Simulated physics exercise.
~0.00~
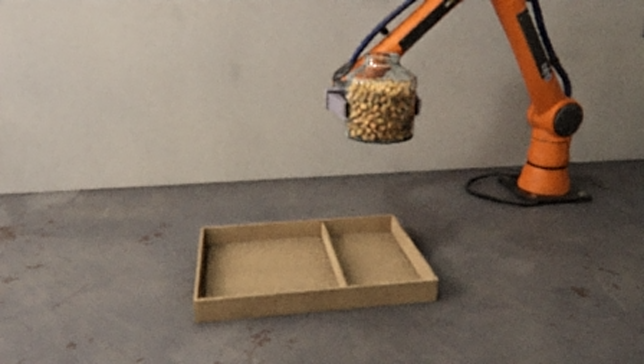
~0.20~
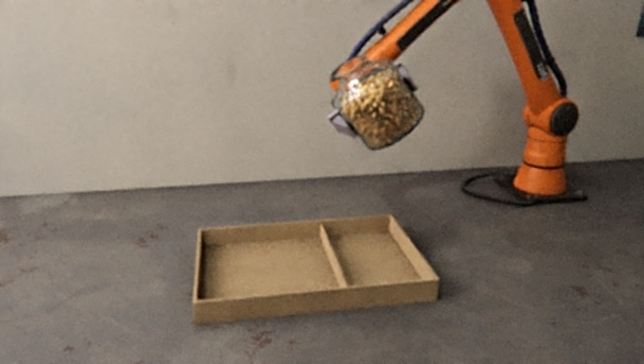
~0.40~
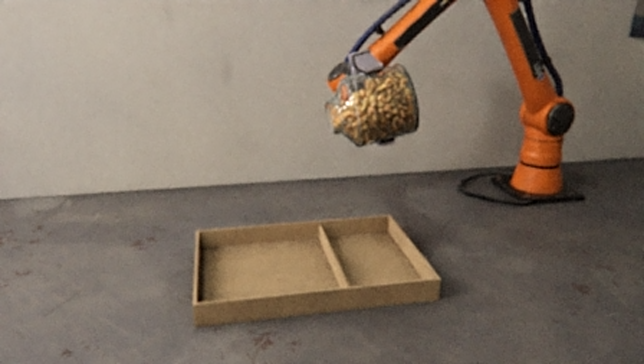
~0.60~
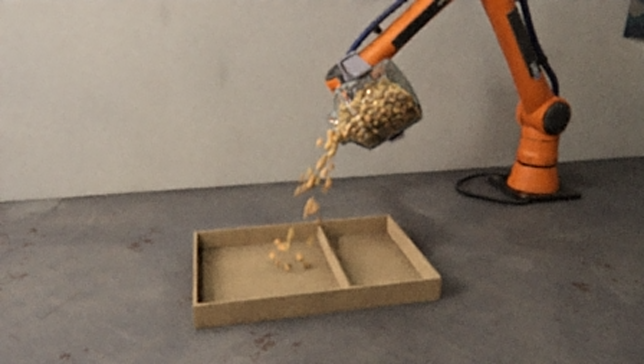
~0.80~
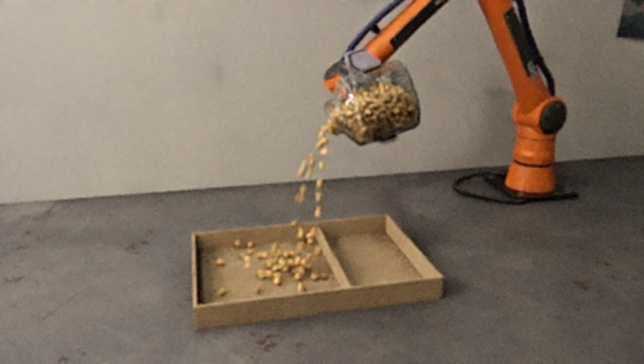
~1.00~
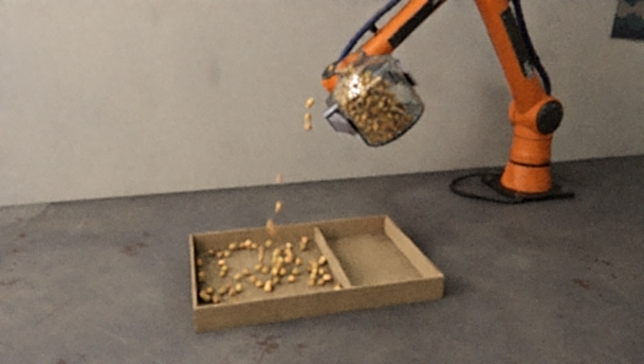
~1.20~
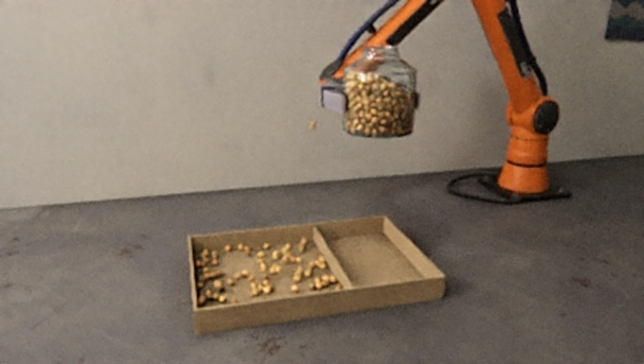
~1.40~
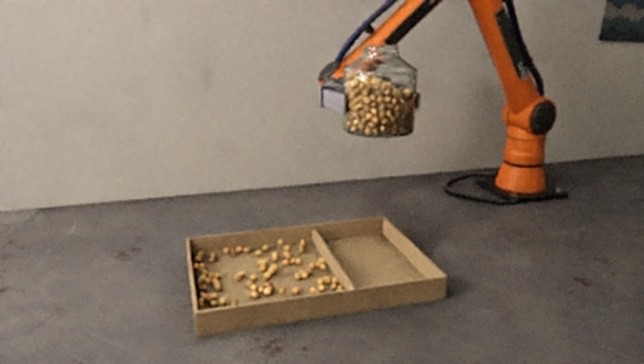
An orange robot arm holds a clear jar of dried chickpeas upright above a shallow tan tray divided in two by a cross wall. The arm tips the jar over to the left until it lies on its side, with nothing spilling at first. Chickpeas then stream from the mouth and scatter across the larger, left-hand part of the tray. The arm turns the jar back up while a last few pieces fall. It ends upright and still, mostly full, with a thin scattering of chickpeas in the left part and the right part empty.
